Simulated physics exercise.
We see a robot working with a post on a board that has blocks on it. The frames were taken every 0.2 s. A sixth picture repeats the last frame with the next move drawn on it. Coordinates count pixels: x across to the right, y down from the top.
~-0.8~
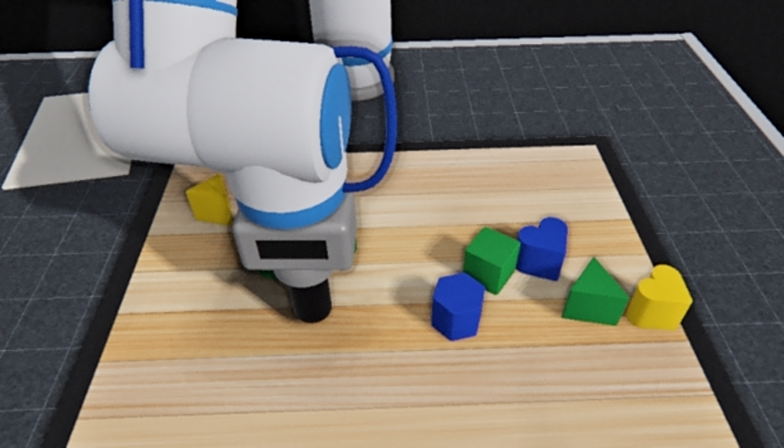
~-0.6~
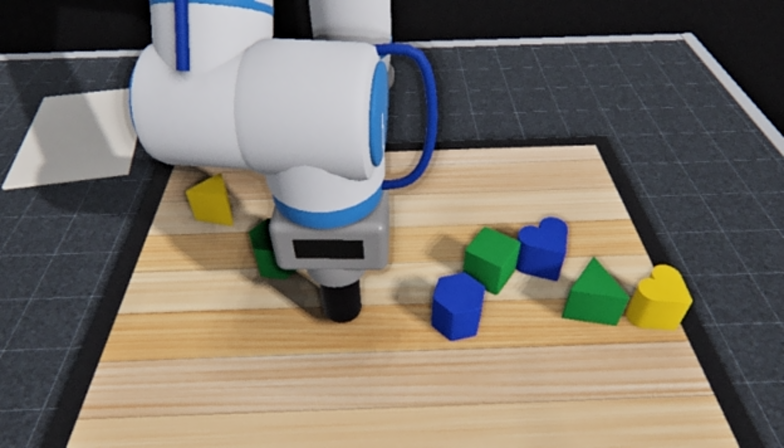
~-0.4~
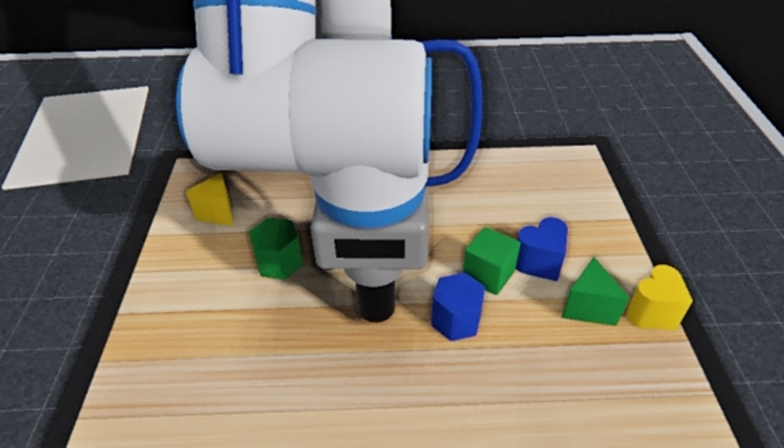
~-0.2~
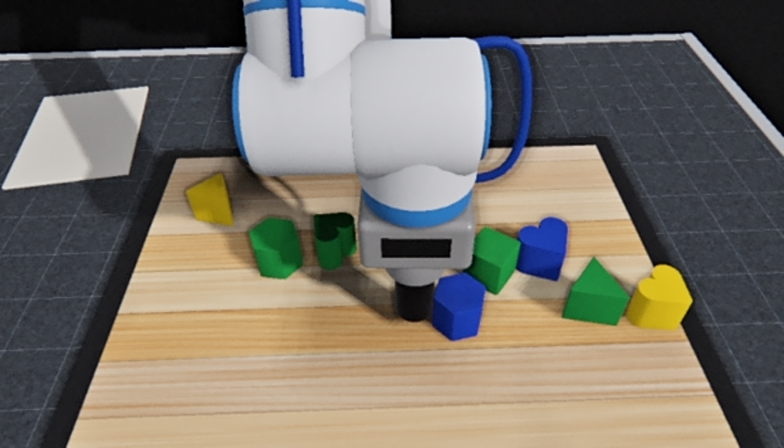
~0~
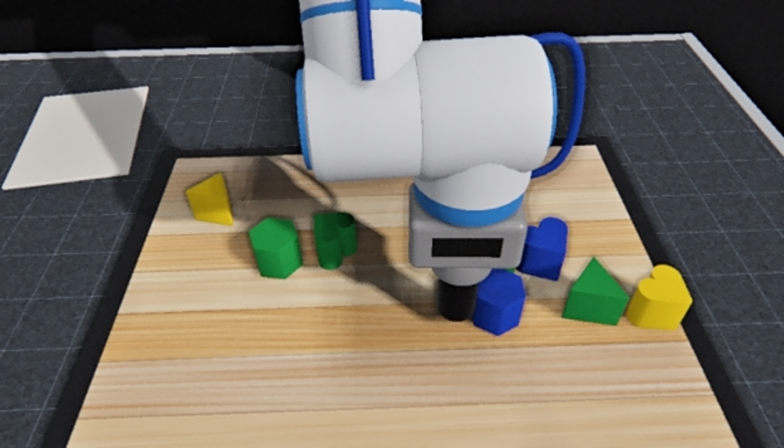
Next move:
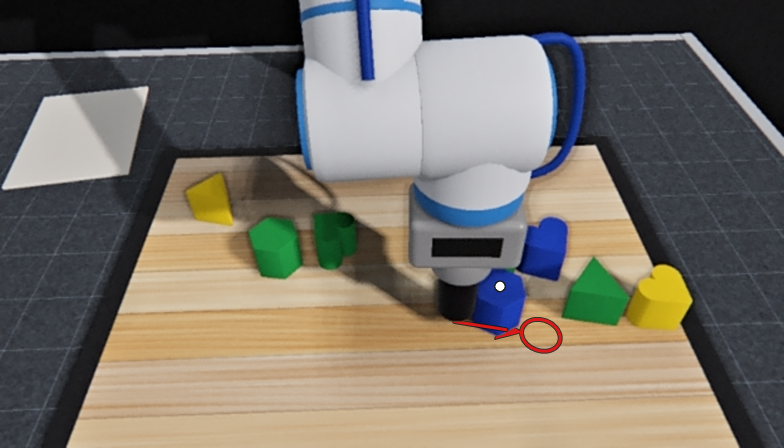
A white robot arm with blue bands and a black post glides steadily rightward over a pale wooden board, seen from above and in front by a still camera. A yellow block sits at upper left, green blocks emerge from behind the arm, and blue, green and yellow blocks, including hearts, stand at right. The post reaches the near blue six-sided block and pushes it slightly right.
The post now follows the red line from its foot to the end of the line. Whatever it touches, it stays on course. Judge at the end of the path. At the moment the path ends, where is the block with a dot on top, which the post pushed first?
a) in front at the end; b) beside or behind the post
I choose b.
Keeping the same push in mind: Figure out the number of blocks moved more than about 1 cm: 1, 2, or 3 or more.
One block, no more.
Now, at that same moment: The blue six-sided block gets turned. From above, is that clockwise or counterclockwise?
Counter-clockwise, from overhead.
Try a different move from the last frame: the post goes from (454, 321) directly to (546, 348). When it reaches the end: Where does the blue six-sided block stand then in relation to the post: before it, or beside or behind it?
I'm fairly sure the blue six-sided block slides away from the front of the post at some point.
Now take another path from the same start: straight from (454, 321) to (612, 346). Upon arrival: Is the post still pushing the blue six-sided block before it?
Short answer: No.
The line goes from (454, 321) directly to (541, 335); the dot is on the blue six-sided block.
The first path, step by step. Halfway along, post (500, 315); blue six-sided block (537, 281), turned 40° anticlockwise.
At the end, post (545, 322); green square piece unmoved; blue six-sided block (556, 275), turned 70° anticlockwise; green three-sided block (603, 281).
